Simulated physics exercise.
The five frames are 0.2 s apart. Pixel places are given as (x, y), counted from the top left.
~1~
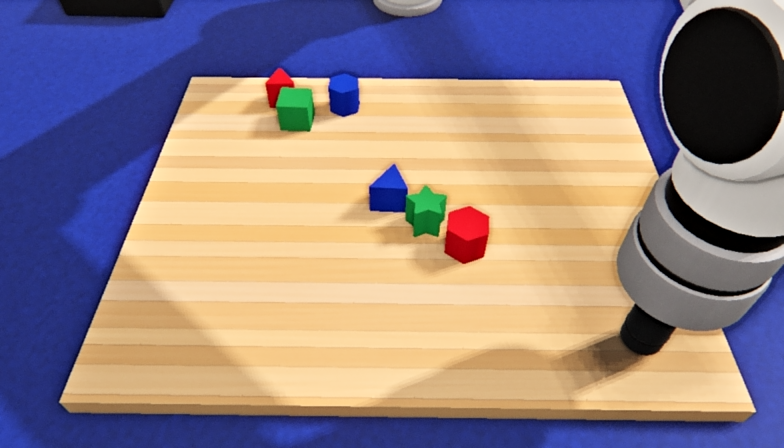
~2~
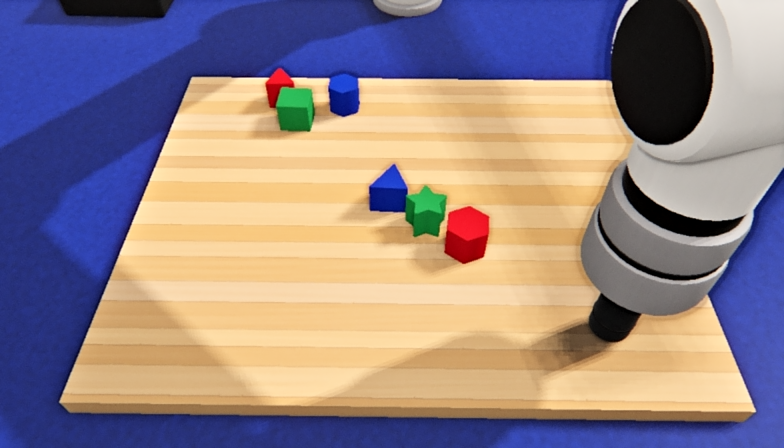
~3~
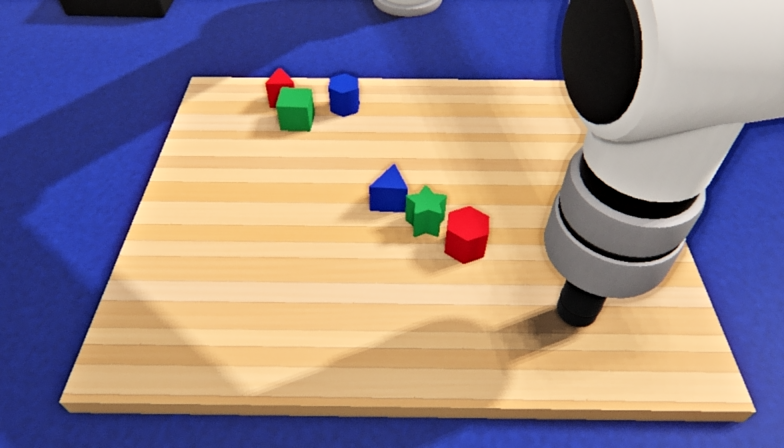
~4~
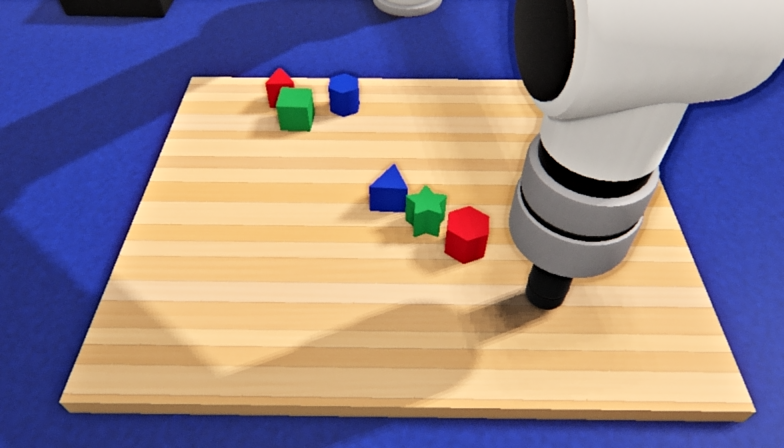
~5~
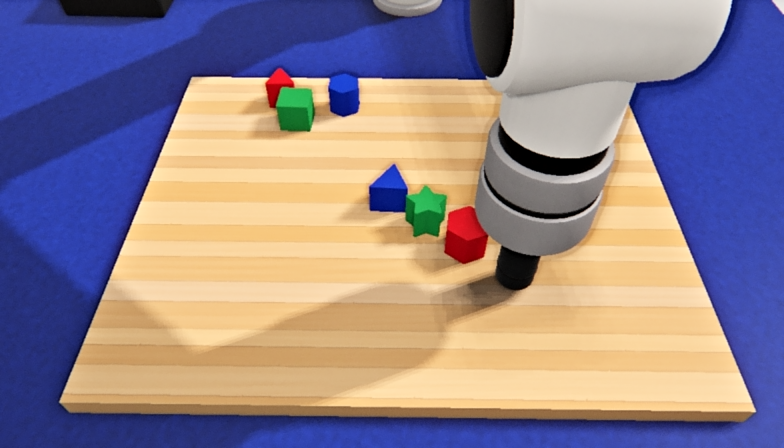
On a wooden board over a blue surface, a robot arm with a black peg slid left and slightly away from the viewer, nearing the red hexagon while all the colored blocks stayed still.
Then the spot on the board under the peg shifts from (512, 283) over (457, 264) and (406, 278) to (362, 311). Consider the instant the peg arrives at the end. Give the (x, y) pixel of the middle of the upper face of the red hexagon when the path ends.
Its top middle is near (454, 209).
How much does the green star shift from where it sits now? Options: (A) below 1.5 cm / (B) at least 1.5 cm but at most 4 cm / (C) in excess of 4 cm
Letter A.
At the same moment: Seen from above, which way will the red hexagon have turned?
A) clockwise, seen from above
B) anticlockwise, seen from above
The one that fits is A, clockwise, seen from above.
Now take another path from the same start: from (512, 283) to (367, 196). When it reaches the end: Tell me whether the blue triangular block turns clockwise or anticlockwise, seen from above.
The sense of turning is anti-clockwise.
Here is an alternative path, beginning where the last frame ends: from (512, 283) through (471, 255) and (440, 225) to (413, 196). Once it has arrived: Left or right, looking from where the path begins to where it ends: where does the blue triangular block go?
The blue triangular block is shifted sideways to the left, facing along the path from start to end.
What follows on the original path. One third of the way, peg (457, 257); green star (421, 197); red hexagon (455, 210), turned 15° clockwise.
Two thirds of the way, peg (406, 271); green star (420, 196); red hexagon (454, 209), turned 20° clockwise.
At the end, peg (362, 305); blue triangular block unmoved; green star (420, 196); red hexagon (454, 209), turned 20° clockwise.
